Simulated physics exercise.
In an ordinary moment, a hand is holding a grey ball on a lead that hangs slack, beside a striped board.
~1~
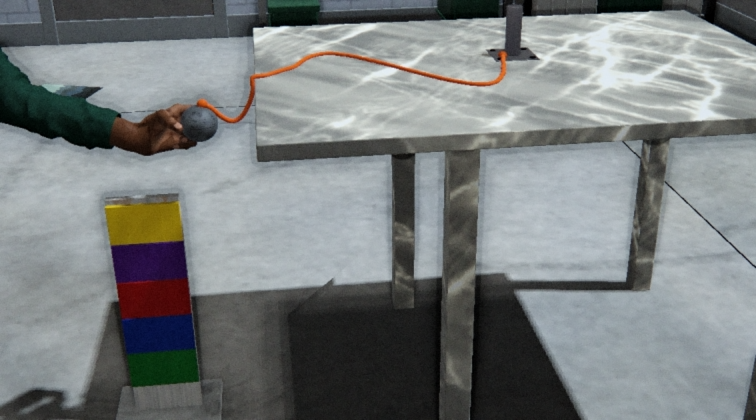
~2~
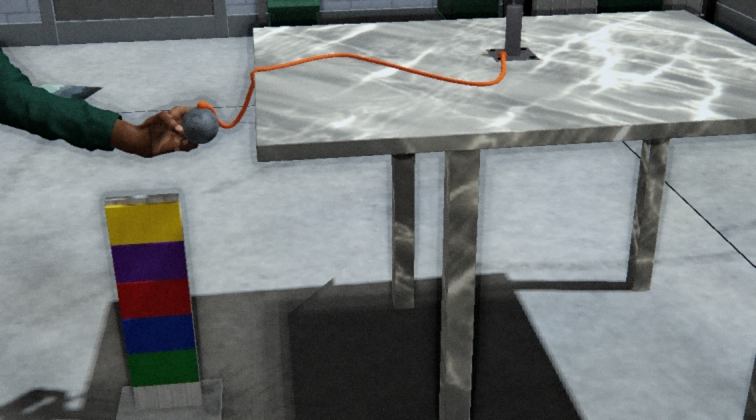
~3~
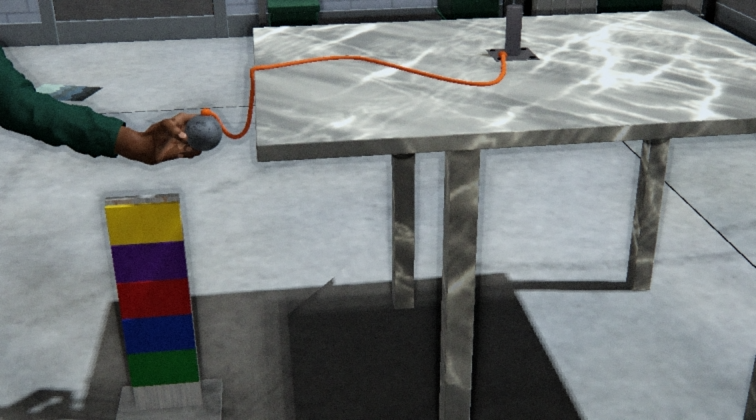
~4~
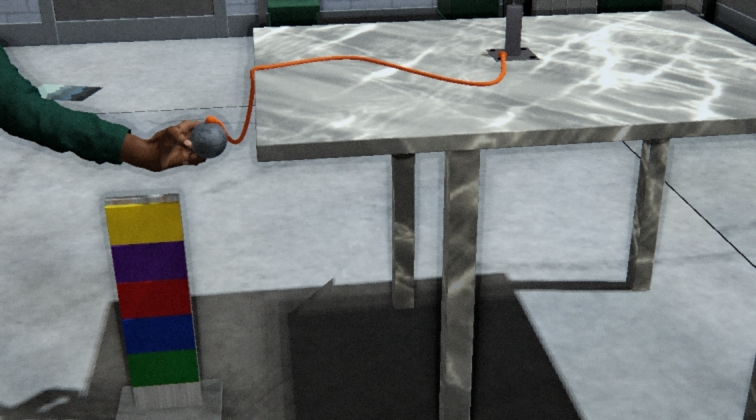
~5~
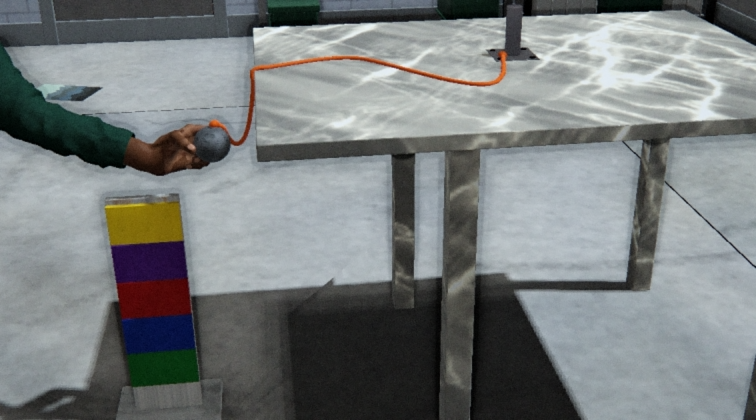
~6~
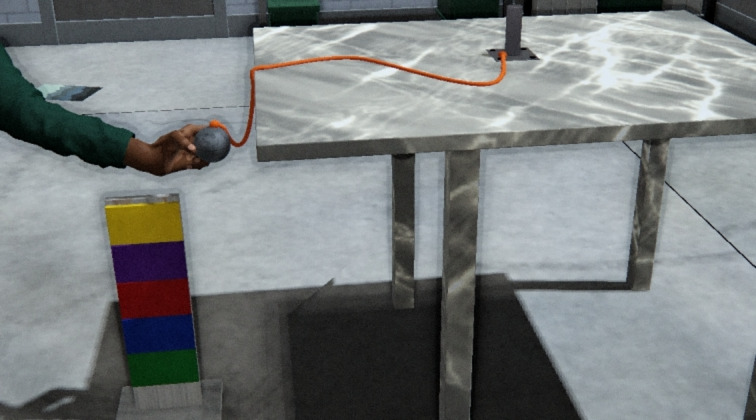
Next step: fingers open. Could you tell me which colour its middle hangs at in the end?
Its middle hangs at blue.
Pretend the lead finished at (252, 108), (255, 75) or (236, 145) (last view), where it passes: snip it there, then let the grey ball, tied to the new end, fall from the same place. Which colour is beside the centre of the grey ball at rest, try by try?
Lab note - try 1: Purple; try 2: Yellow; try 3: Red.
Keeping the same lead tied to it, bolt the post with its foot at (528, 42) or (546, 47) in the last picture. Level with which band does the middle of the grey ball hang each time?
Result 1: Red. Result 2: Red.
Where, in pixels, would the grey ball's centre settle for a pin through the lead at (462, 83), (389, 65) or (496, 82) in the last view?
(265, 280), (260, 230), (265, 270).
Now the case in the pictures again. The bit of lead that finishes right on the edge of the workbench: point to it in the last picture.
Near (360, 59).
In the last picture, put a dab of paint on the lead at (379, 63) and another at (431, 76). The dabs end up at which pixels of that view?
Around (279, 82); the other one around (347, 74).
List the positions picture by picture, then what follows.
In the first picture, grey ball (199, 123); yellow (144, 225); purple (149, 263); red (154, 300); blue (159, 335); green (163, 369).
In the second picture, grey ball (200, 125); lead through (503, 68) (458, 82) (388, 65) (318, 58) (252, 88).
In the third picture, grey ball (203, 133).
In the fourth picture, grey ball (208, 140); lead through (503, 68) (458, 82) (388, 65) (312, 61) (251, 99).
In the fifth picture, grey ball (212, 144).
In the sixth picture, grey ball (212, 144); lead through (503, 68) (458, 82) (388, 65) (312, 61) (253, 99).
Soon after, ball near (285, 311); level with blue.
After that, ball near (263, 322); level with blue.
In the end, ball near (275, 326); level with blue. The blue one.
